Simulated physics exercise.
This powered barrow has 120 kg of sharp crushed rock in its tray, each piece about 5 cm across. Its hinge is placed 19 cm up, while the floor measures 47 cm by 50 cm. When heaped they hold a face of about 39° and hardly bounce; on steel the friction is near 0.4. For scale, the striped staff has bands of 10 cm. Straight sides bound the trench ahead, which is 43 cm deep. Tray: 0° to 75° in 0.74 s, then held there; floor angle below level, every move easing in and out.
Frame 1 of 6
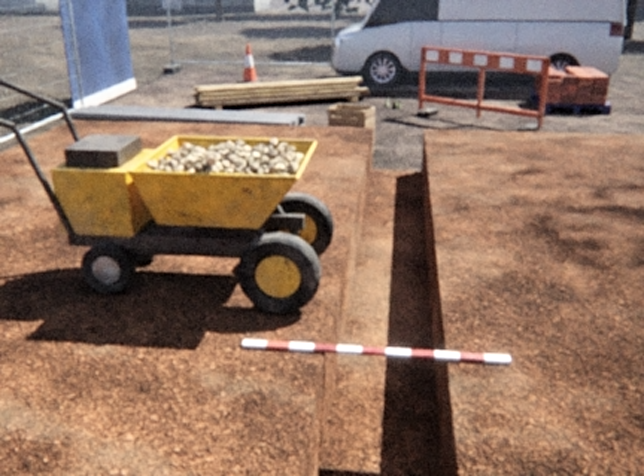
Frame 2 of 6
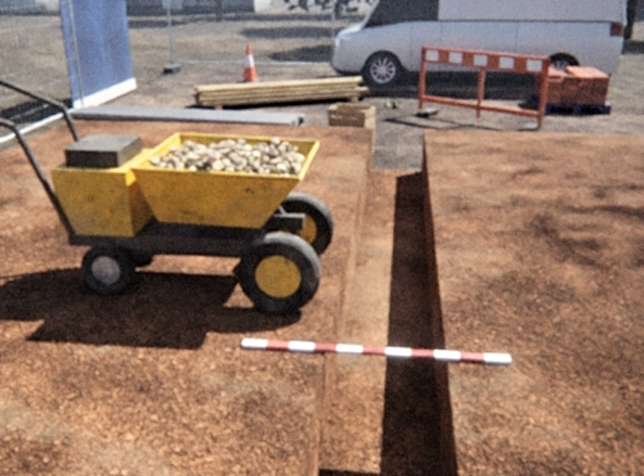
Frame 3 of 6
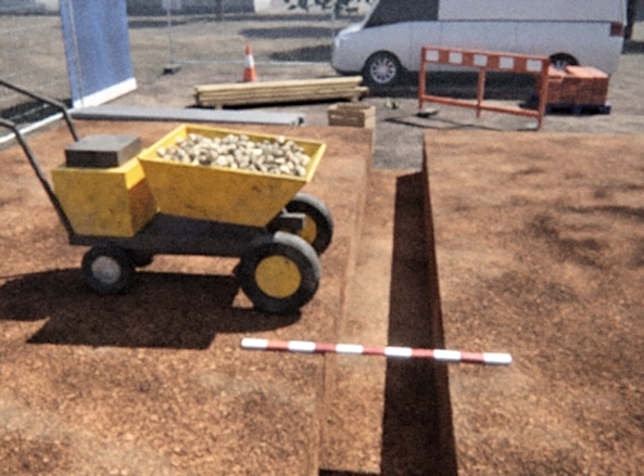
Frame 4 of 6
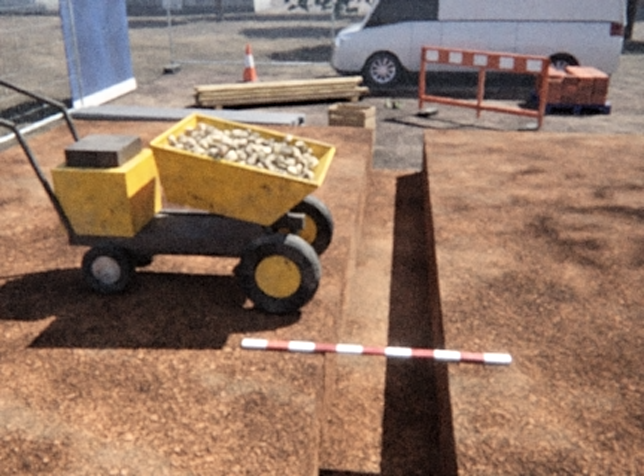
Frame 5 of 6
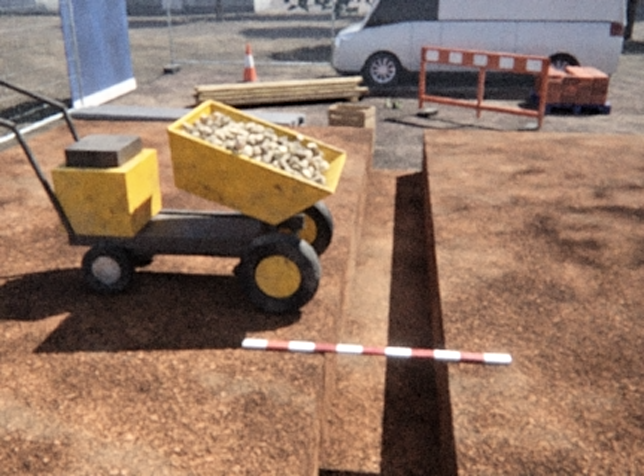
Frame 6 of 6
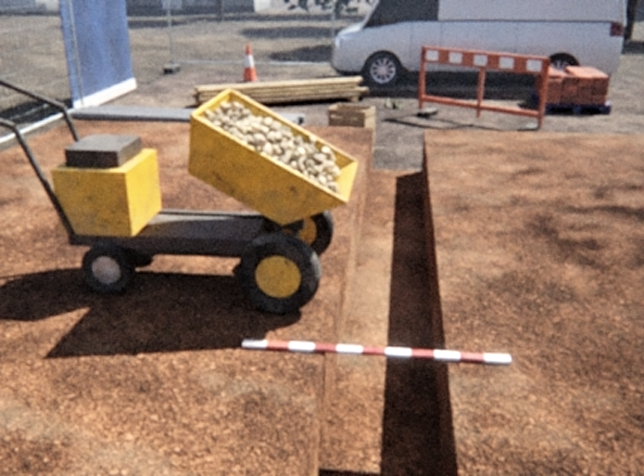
A yellow tray full of pale stones tilted slowly forward on a small four-wheeled barrow, its back end rising and its front lip dipping to the right, while the barrow stayed still beside a narrow trench.
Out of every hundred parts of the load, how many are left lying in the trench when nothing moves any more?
Around 72 in every hundred.
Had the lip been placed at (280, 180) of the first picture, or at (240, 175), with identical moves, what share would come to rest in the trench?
Roughly 90 percent for the first, and 100 percent for the second.
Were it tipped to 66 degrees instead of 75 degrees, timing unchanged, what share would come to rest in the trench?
Roughly 45 per cent would end in the trench.
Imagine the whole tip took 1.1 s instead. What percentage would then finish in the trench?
Close to 85 per cent then.
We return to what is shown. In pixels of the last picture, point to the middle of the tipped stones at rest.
Centre estimate: Around (418, 349).
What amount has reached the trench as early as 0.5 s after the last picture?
30 per cent or so by then.
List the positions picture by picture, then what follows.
The first frame shows lip at (297, 178), floor tilted 0°, highest stones at (244, 152).
The second frame shows lip at (300, 179), floor tilted 1°, highest stones at (232, 149).
In the third frame, the tray is at 6°, its lip at (308, 181); the top of the load is at (217, 144).
In the fourth frame, the tray is at 12°, its lip at (319, 185); the top of the load is at (210, 134).
In the fifth frame, the tray is at 20°, its lip at (332, 193); the top of the load is at (217, 122).
In the sixth frame, the tray is at 29°, its lip at (346, 202); the top of the load is at (232, 112).
Then, 0.2 s after the last picture the floor is at 63°, 100 % in the tray; the foremost stones are at (378, 212).
Then, 0.5 s after the last picture the floor is at 75°, 60 % in the tray, 28 % in the trench, 11 % past the trench; the foremost stones are at (472, 287).
Then, 0.9 s after the last picture the floor is at 75°, 19 % in the tray, 53 % in the trench, 28 % past the trench; the foremost stones are at (602, 293).
Then, 2.8 s after the last picture the floor is at 75°, 0 % in the tray, 72 % in the trench, 28 % past the trench; the foremost stones are past the picture's edge.
